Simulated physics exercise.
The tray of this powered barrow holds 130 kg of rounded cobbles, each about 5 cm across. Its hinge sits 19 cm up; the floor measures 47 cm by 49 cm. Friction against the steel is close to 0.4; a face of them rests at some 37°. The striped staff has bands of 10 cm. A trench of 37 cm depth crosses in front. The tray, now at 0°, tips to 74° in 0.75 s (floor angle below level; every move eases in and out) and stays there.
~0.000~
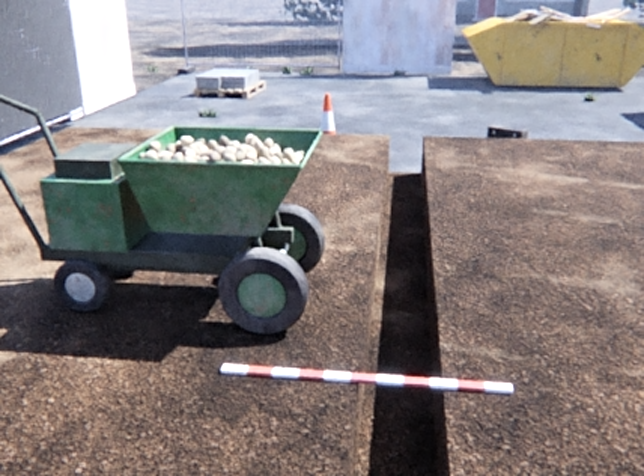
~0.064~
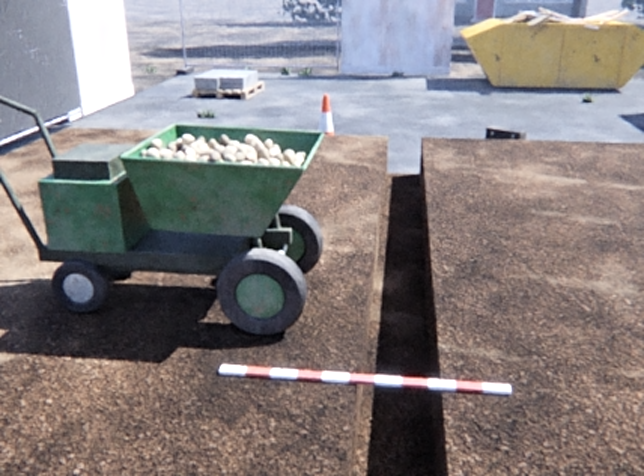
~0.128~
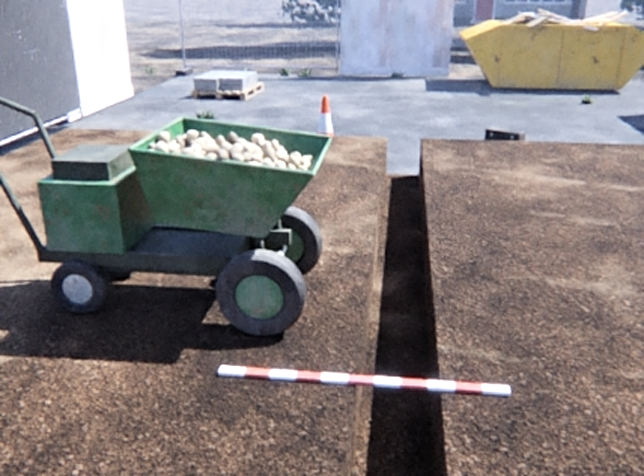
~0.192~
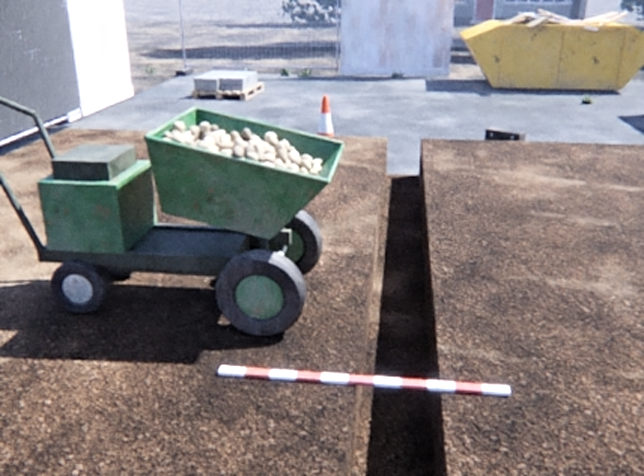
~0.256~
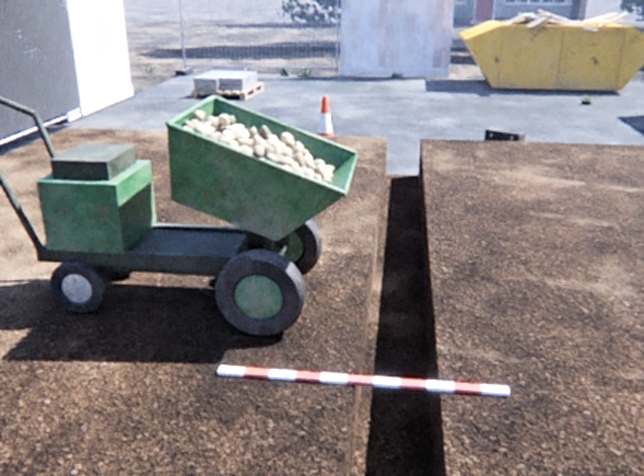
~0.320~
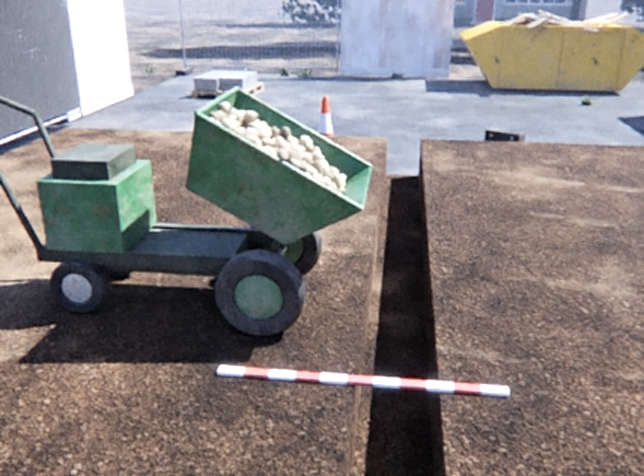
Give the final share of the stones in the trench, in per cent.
Roughly 51 per cent ends in the trench.
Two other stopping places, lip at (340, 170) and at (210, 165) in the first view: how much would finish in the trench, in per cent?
First some 25, then 70 per cent.
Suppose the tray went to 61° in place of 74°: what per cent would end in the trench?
It would be near 25 per cent.
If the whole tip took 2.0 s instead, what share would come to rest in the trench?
In that case some 70 per cent.
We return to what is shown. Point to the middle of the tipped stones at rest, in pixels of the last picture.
Near (427, 342).
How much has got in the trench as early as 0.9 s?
Some 10 per cent.
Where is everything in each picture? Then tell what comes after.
The first frame shows lip at (301, 167), floor tilted 0°, highest stones at (234, 146).
In the second frame, the tray is at 2°, its lip at (304, 169); the top of the load is at (228, 146); the stones move at 0.3 m/s on average.
In the third frame, the tray is at 6°, its lip at (313, 174); the top of the load is at (201, 142); the stones move at 0.7 m/s on average.
In the fourth frame, the tray is at 12°, its lip at (328, 182); the top of the load is at (209, 135); the stones move at 0.9 m/s on average.
The fifth frame shows lip at (345, 194), floor tilted 20°, highest stones at (217, 125); the stones move at 1.1 m/s on average.
In the sixth frame, the tray is at 29°, its lip at (362, 210); the top of the load is at (234, 119); the stones move at 1.3 m/s on average.
After 0.6 s the floor is at 62°; 100 % in the tray; the foremost stones are at (395, 241).
After 0.9 s the floor is at 74°; 67 % in the tray, 9 % in the trench, 24 % past the trench; the foremost stones are at (499, 322).
After 1.2 s the floor is at 74°; 30 % in the tray, 21 % in the trench, 49 % past the trench; the foremost stones are past the picture's edge.
After 3.2 s the floor is at 74°; 0 % in the tray, 51 % in the trench, 49 % past the trench; the foremost stones are past the picture's edge.
